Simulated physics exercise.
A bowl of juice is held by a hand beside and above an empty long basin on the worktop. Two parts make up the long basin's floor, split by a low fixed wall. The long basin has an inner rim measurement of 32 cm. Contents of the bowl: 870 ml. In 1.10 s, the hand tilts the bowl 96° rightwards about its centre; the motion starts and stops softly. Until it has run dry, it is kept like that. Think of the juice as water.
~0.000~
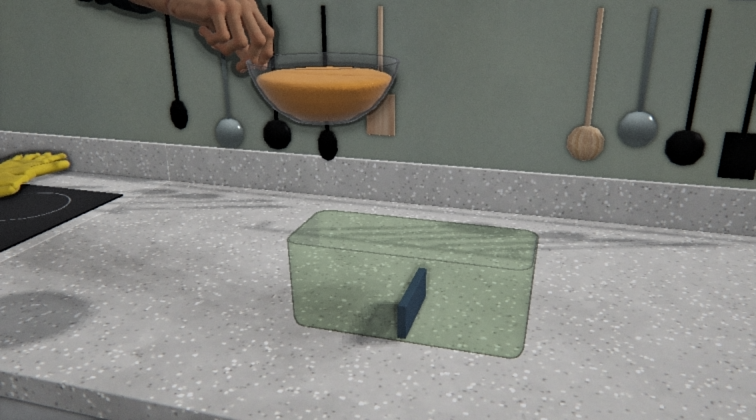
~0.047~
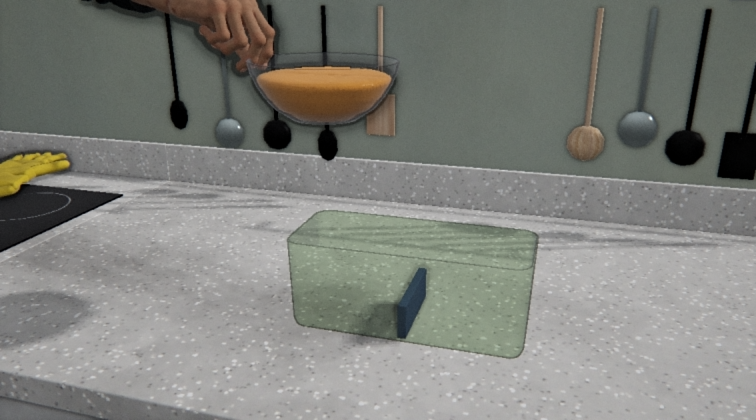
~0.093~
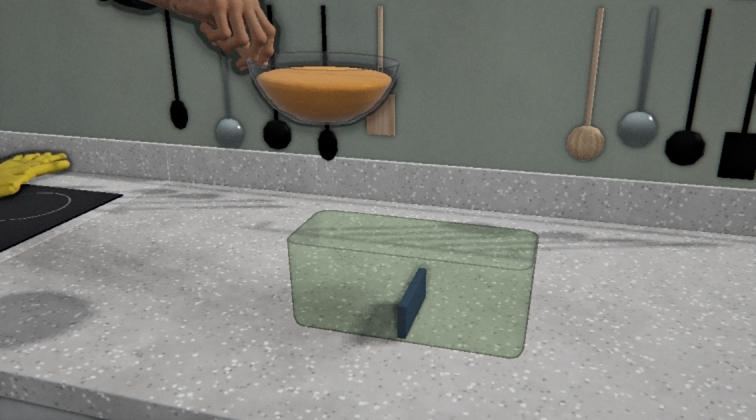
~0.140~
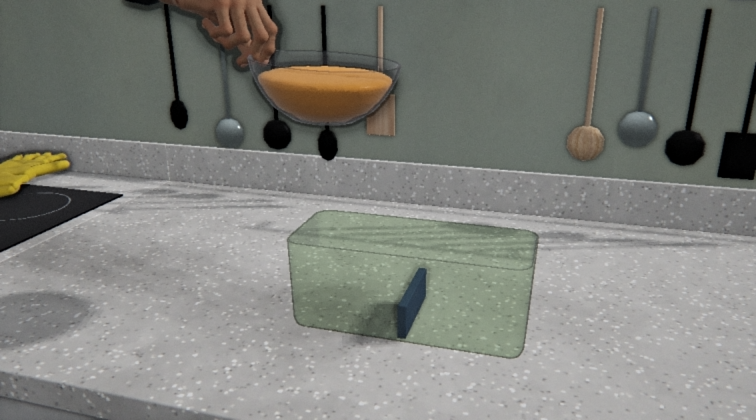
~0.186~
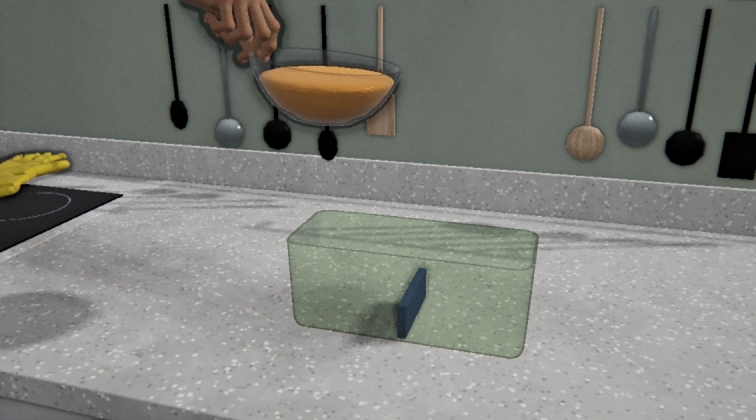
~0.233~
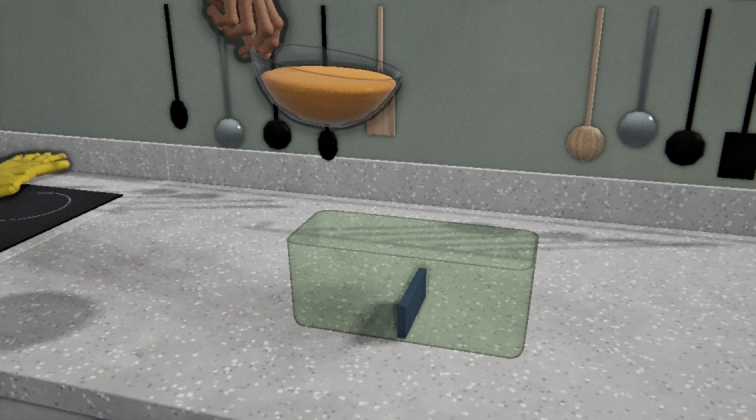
The video shows a hand holding a clear bowl of orange liquid above a greenish transparent basin with a dark blue divider on a speckled worktop, at first nearly still, then slowly tilting the bowl slightly to the right.
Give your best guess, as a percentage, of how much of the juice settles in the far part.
I would say 78 per cent of it settles there.
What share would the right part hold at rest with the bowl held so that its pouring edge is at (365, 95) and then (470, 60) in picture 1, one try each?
Try 1: Approx. 50 %; try 2: Approx. 70 %.
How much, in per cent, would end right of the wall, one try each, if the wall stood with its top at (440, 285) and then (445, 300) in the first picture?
55 then 50 %.
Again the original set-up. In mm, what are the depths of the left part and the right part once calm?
The left side settles near 8 mm and the right side near 36 mm.
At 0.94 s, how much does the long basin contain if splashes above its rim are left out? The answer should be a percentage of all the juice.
About 86 per cent.
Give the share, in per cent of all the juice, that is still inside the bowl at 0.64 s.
44 %.
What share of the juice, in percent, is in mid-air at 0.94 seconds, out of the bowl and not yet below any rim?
Near 10 per cent, I'd say.
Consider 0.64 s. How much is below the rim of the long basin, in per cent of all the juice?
At that time the basin holds about 12 per cent of the liquid.
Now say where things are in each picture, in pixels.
In the first frame, tilt 0°; pouring edge (396, 64); surface from (265, 73) to (391, 78); the long basin's rim runs from (303, 226) to (536, 252); the wall's top is at (413, 287).
In the second frame, tilt 0°; pouring edge (397, 65); surface from (265, 73) to (391, 78).
In the third frame, tilt 2°; pouring edge (397, 67); surface from (265, 72) to (391, 80).
In the fourth frame, tilt 4°; pouring edge (398, 70); surface from (266, 71) to (392, 81).
In the fifth frame, tilt 7°; pouring edge (399, 74); surface from (268, 70) to (393, 82).
In the sixth frame, tilt 10°; pouring edge (399, 79); surface from (270, 70) to (396, 83).
By 0.64 s the tilt is 61° and 43 per cent is still to pour, 0 is left of the wall and 12 right of it.
By 0.94 s the tilt is 91° and 1 per cent is still to pour, 11 is left of the wall and 75 right of it.
By 1.26 s the tilt is 96° and 0 per cent is still to pour, 18 is left of the wall and 78 right of it.
By 1.60 s the tilt is 96° and 0 per cent is still to pour, 19 is left of the wall and 78 right of it.
At rest 19 per cent lies left of the wall, 78 right of it and 3 outside.
